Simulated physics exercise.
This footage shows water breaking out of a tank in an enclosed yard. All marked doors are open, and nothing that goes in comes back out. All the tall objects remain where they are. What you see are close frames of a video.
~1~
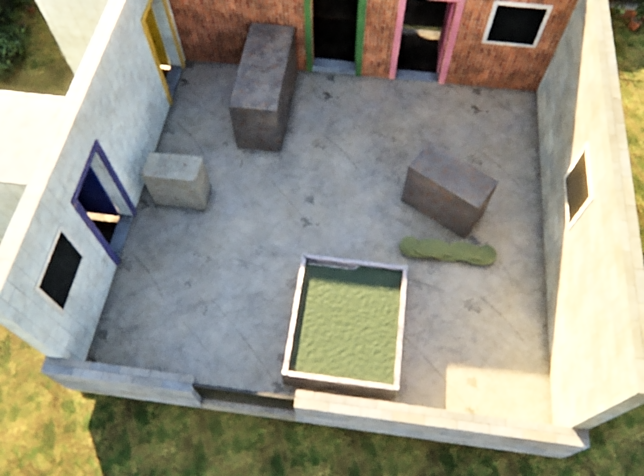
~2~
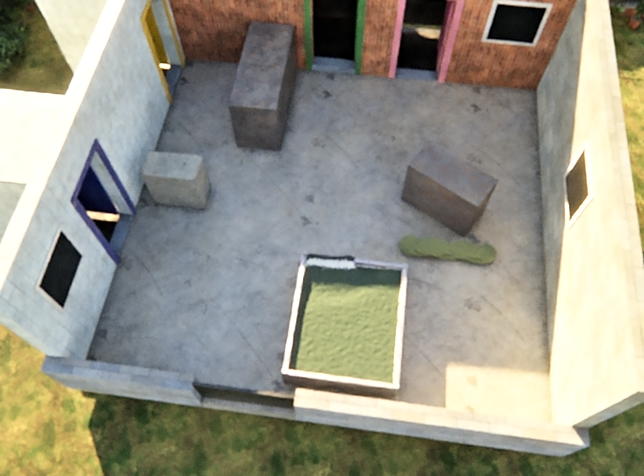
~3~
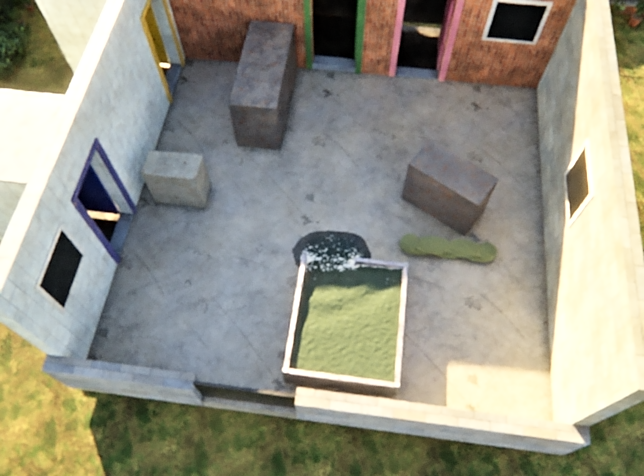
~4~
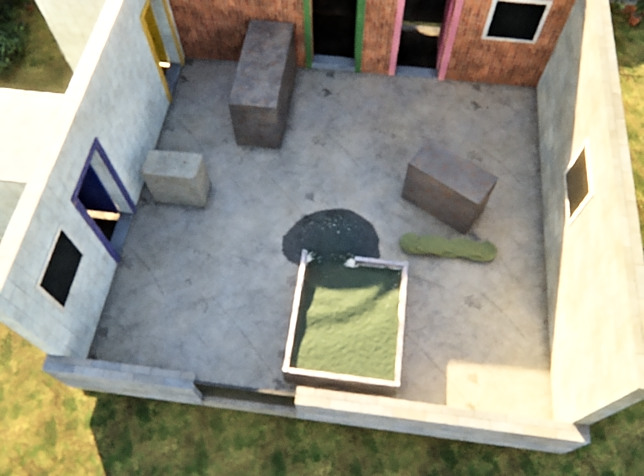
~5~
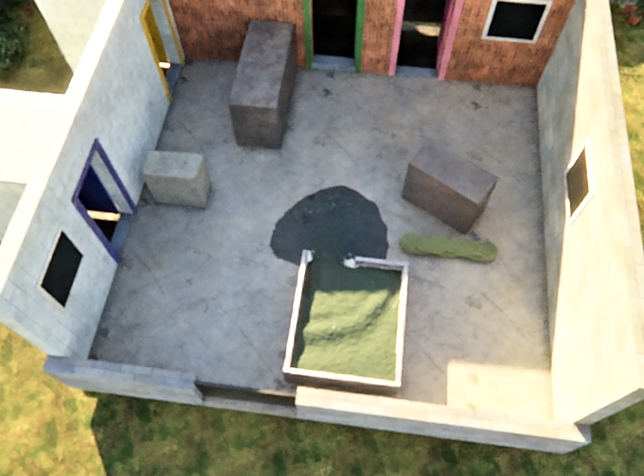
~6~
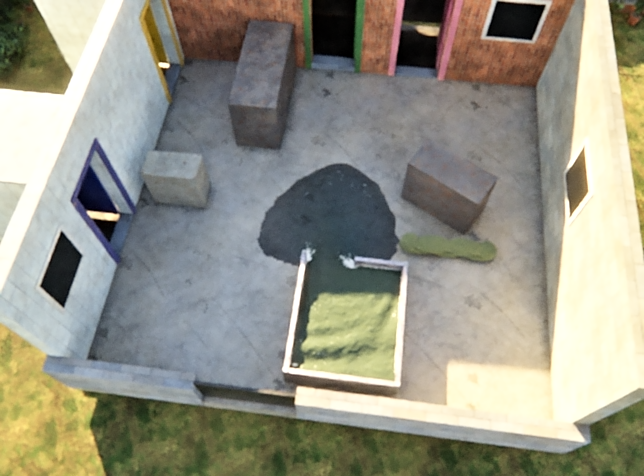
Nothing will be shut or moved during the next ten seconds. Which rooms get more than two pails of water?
Yellow door: No more than two buckets. Pink door: More than two buckets. Green door: No more than two buckets. Blue door: No more than two buckets.
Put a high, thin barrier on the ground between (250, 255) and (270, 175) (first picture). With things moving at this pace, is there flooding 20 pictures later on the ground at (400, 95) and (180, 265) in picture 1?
Soaked, not wet.
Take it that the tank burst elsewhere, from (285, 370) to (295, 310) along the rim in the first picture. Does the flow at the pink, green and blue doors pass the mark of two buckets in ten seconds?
Lab note: Pink below the mark, green below the mark, blue above the mark.
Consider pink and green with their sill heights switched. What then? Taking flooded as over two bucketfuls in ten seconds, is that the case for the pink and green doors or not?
Door by door: Pink lets in less; green lets through more.
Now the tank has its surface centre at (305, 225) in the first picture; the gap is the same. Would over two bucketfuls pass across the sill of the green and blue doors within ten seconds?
The green tops the threshold, and the blue remains within limits.
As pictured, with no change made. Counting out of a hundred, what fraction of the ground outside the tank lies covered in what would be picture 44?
Close to 50 in a hundred, I think.
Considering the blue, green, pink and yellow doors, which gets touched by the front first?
That would be the door marked green, ahead of the rest.
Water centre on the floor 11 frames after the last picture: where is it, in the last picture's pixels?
The balance point is around (340, 259).
A moment on, water covers 20 % of the floor; the yellow door not reached, the pink door not reached, the green door not reached, the blue door not reached.
Next, water covers 30 % of the floor; the yellow door not reached, the pink door not reached, the green door wet at the sill, nothing in, the blue door not reached.
Then, water covers 40 % of the floor; the yellow door wet at the sill, nothing in, the pink door over two buckets in, the green door under two buckets in, the blue door not reached.
Later, water covers 50 % of the floor; the yellow door wet at the sill, nothing in, the pink door over two buckets in, the green door under two buckets in, the blue door wet at the sill, nothing in.
In the end, water covers 65 % of the floor; the yellow door wet at the sill, nothing in, the pink door far over two buckets in, the green door under two buckets in, the blue door wet at the sill, nothing in.
